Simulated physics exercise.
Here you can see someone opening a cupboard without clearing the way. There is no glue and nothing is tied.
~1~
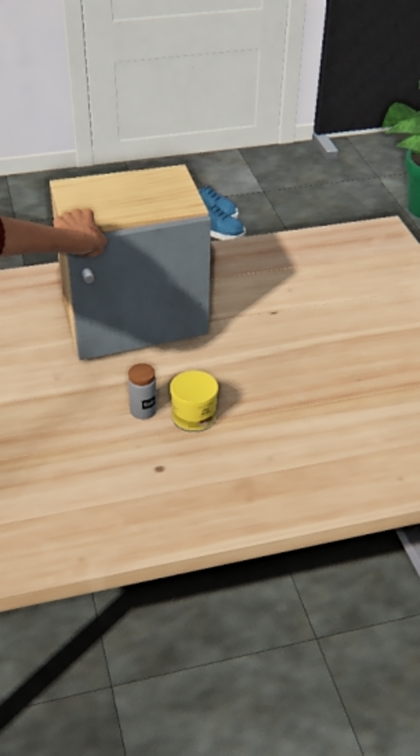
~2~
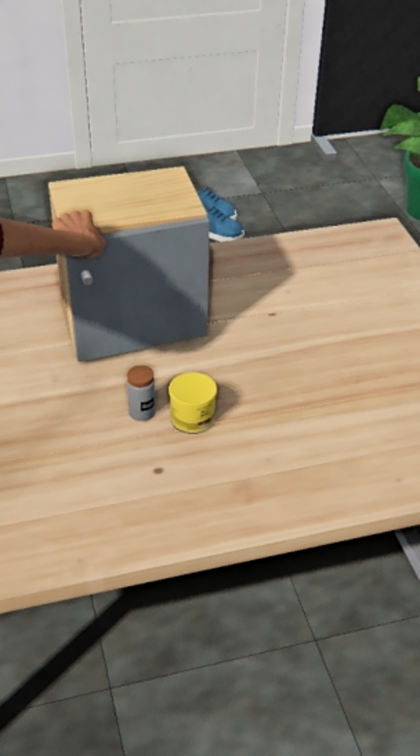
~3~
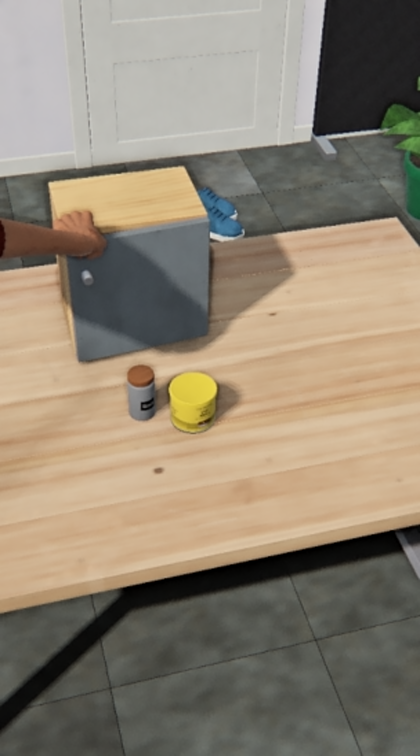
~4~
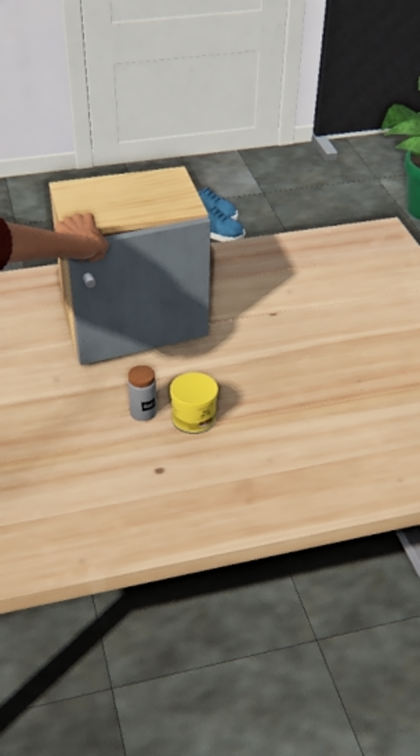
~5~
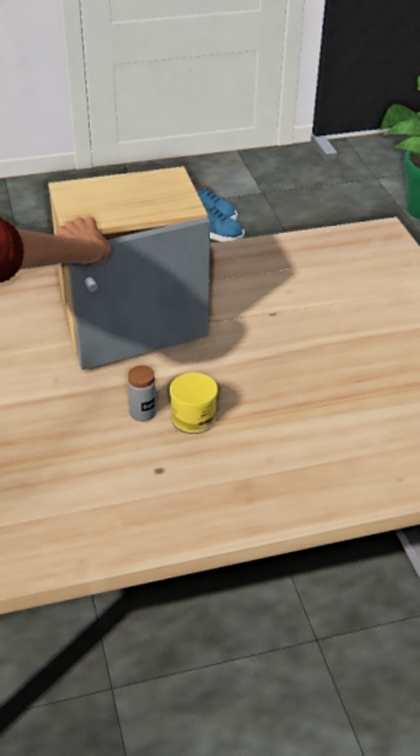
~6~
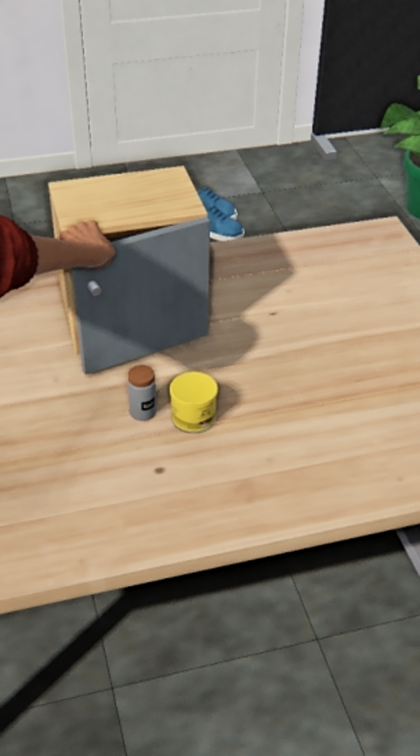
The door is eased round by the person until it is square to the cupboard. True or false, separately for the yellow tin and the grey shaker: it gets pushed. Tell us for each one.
Yellow tin - true, grey shaker - true.
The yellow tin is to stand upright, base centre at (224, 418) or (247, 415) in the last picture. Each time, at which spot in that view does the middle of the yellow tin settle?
Final pixels, in order: Roughly (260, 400) and (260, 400).
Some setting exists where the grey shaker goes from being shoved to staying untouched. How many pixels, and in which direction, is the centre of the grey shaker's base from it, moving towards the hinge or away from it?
About 20 pixels down.
Then, 0.98 s past the last view, door 55° open; yellow tin travelled a little near (209, 405); grey shaker travelled about its own width near (173, 407).
Then, 1.30 s past the last view, door 68° open; yellow tin travelled about its own width near (235, 404); grey shaker travelled well along near (206, 416).
Finally, the yellow tin is pushed along, near (265, 401); the grey shaker is pushed along, near (227, 425).
